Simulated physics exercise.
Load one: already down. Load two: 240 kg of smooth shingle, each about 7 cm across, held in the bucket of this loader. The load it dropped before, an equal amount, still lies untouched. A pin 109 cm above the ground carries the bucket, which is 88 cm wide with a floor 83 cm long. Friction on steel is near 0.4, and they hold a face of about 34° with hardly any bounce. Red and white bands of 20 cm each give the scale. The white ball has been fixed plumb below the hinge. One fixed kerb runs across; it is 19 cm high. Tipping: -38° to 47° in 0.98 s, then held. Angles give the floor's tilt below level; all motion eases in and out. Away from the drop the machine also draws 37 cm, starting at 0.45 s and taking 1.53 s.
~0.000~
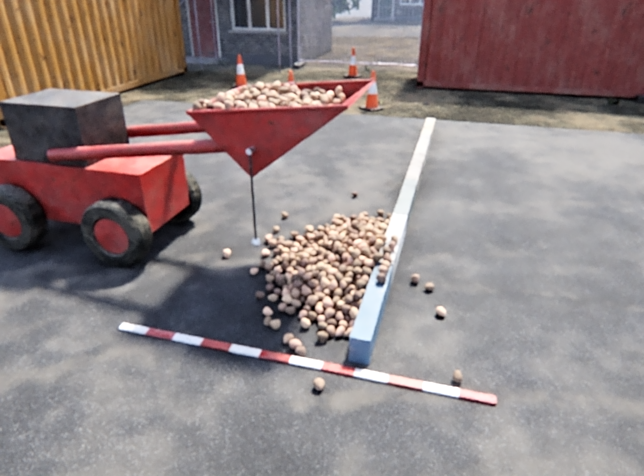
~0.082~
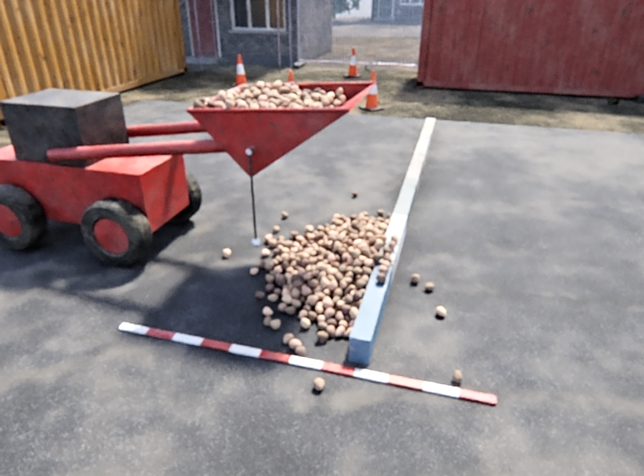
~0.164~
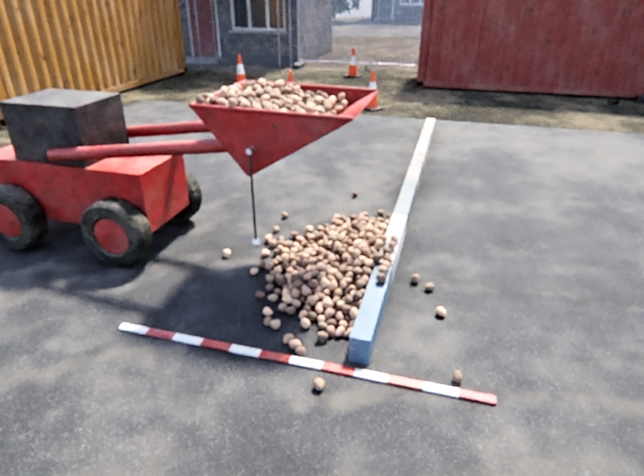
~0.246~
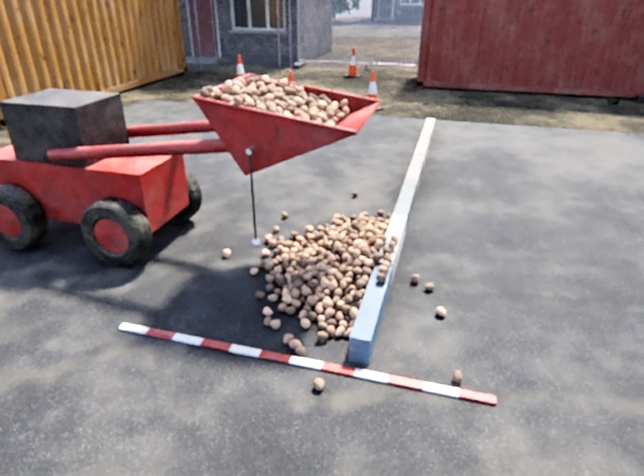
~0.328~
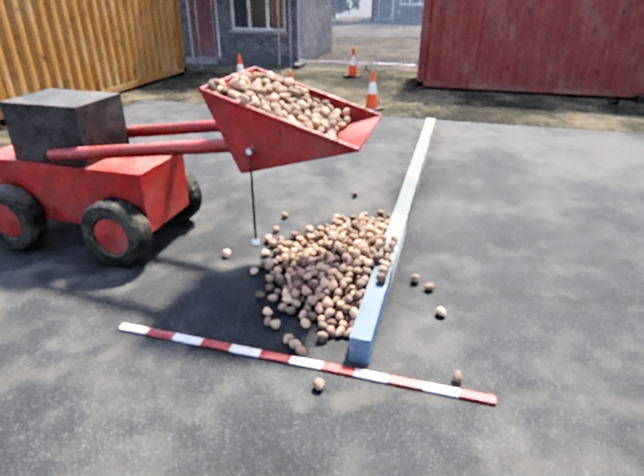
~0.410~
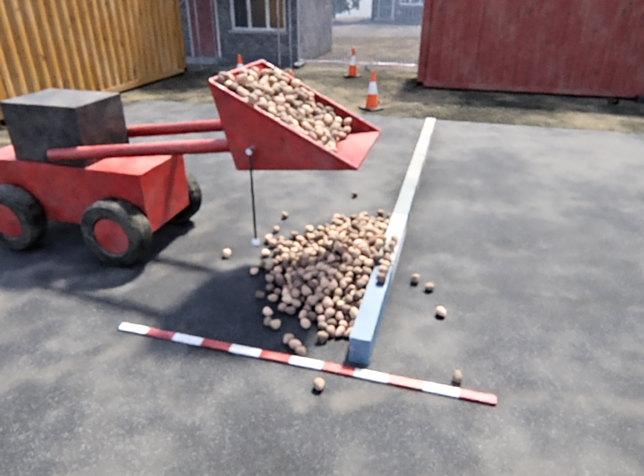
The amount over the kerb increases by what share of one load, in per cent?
By about 8 per cent of a load.
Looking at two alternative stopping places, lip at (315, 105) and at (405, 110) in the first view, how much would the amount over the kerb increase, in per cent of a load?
About 0 per cent for the first, 50 per cent for the second.
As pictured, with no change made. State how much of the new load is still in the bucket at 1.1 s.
It holds some 30 percent.
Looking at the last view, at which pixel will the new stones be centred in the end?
I'd point to about (333, 254).
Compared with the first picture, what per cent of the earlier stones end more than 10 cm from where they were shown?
Close to 20 per cent.
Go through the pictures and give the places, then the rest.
The bucket is at -38°, its lip at (348, 107); the top of the load is at (272, 90). The earlier load is highest near (367, 245), 24 cm above ground level, 99 % on this side of the kerb, 1 % over the kerb, in the first frame.
The bucket is at -36°, its lip at (349, 110); the top of the load is at (267, 90); the stones move at 0.1 m/s on average, in the second frame.
The bucket is at -32°, its lip at (353, 119); the top of the load is at (255, 87); the stones move at 0.2 m/s on average, in the third frame.
Lip at (356, 133), floor tilted -25°, highest stones at (253, 84); the stones move at 0.3 m/s on average, in the fourth frame.
The bucket is at -16°, its lip at (358, 150); the top of the load is at (259, 78); the stones move at 0.4 m/s on average, in the fifth frame.
Lip at (357, 169), floor tilted -6°, highest stones at (262, 75); the stones move at 0.5 m/s on average, in the sixth frame.
After 0.7 s the floor is at 34°; in per cent of one load, 99 in the bucket, 100 on this side of the kerb, 1 over the kerb; the foremost stones are at (411, 282).
After 1.1 s the floor is at 47°; in per cent of one load, 29 in the bucket, 170 on this side of the kerb, 1 over the kerb; the foremost stones are at (413, 274).
After 2.4 s the floor is at 47°; in per cent of one load, 0 in the bucket, 192 on this side of the kerb, 8 over the kerb; the foremost stones are at (500, 295).
After 4.8 s the floor is at 47°; in per cent of one load, 0 in the bucket, 191 on this side of the kerb, 8 over the kerb; the foremost stones are at (500, 295). Net gain over the kerb, 8.
